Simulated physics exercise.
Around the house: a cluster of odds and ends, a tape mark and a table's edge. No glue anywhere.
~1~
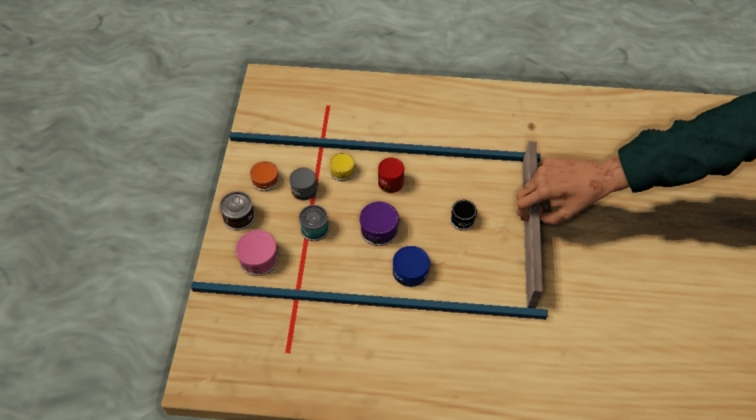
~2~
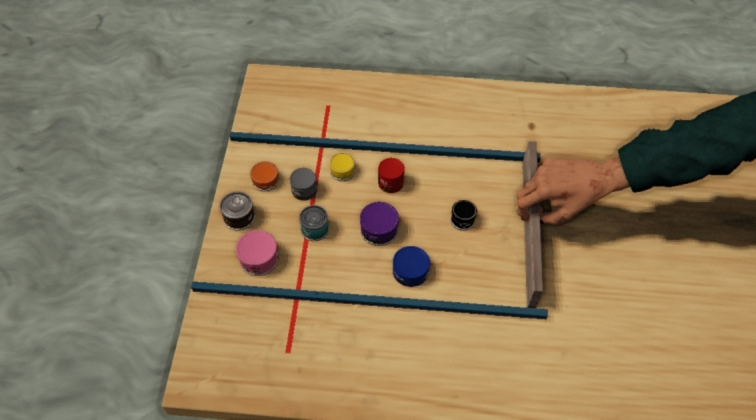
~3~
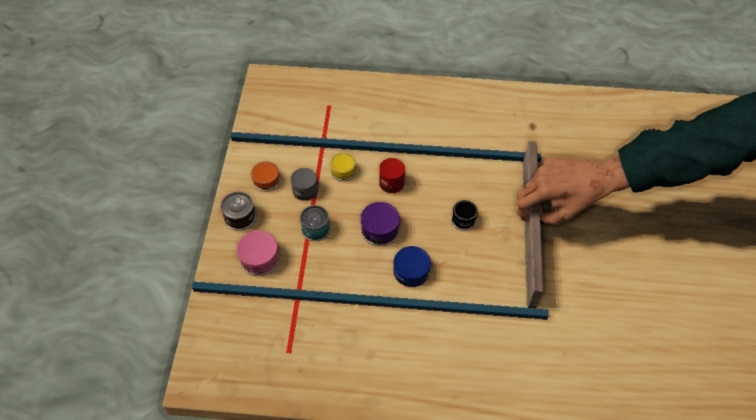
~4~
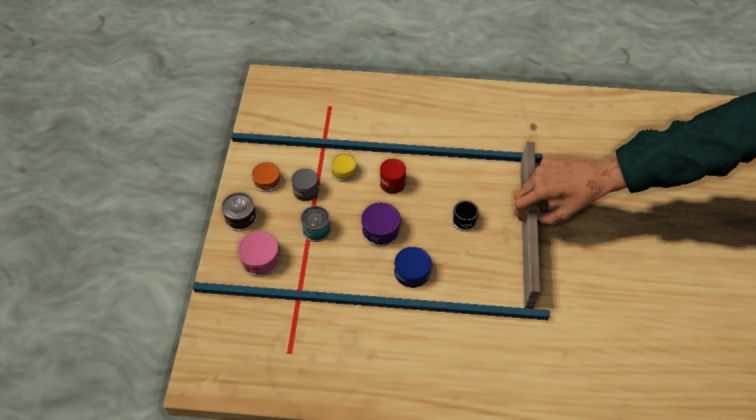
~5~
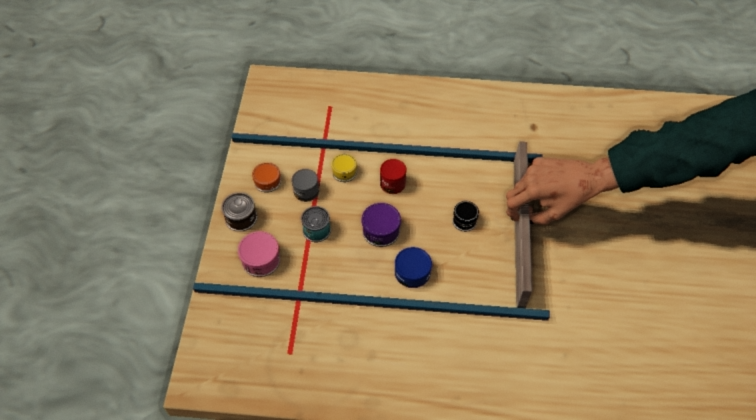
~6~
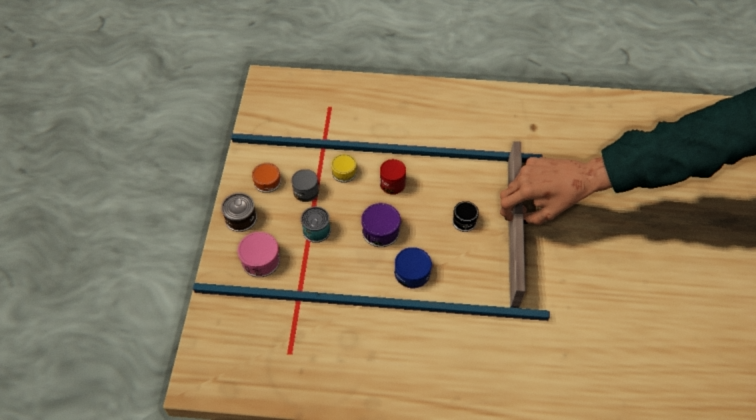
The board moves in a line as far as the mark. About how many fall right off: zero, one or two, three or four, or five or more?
As it turns out, the number that fall off is zero.
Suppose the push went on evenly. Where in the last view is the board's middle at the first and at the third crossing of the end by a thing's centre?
First at (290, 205), next at (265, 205).
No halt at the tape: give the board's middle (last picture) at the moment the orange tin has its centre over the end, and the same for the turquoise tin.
Its middle is around (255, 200) and around (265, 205).
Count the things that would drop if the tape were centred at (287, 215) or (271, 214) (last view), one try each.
The counts: 1 and 1.
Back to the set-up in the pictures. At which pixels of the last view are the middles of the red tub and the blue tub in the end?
First (305, 172), then (286, 258).
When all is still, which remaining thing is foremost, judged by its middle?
It is the brown tin.
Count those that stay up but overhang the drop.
It comes to 0.
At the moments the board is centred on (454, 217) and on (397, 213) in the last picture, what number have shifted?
First 1, then 4.
Soon after, none off yet; brown tin at rest near (239, 212); orange tin at rest near (267, 178); pink tin at rest near (259, 255).
At rest, the number that fall off is zero.
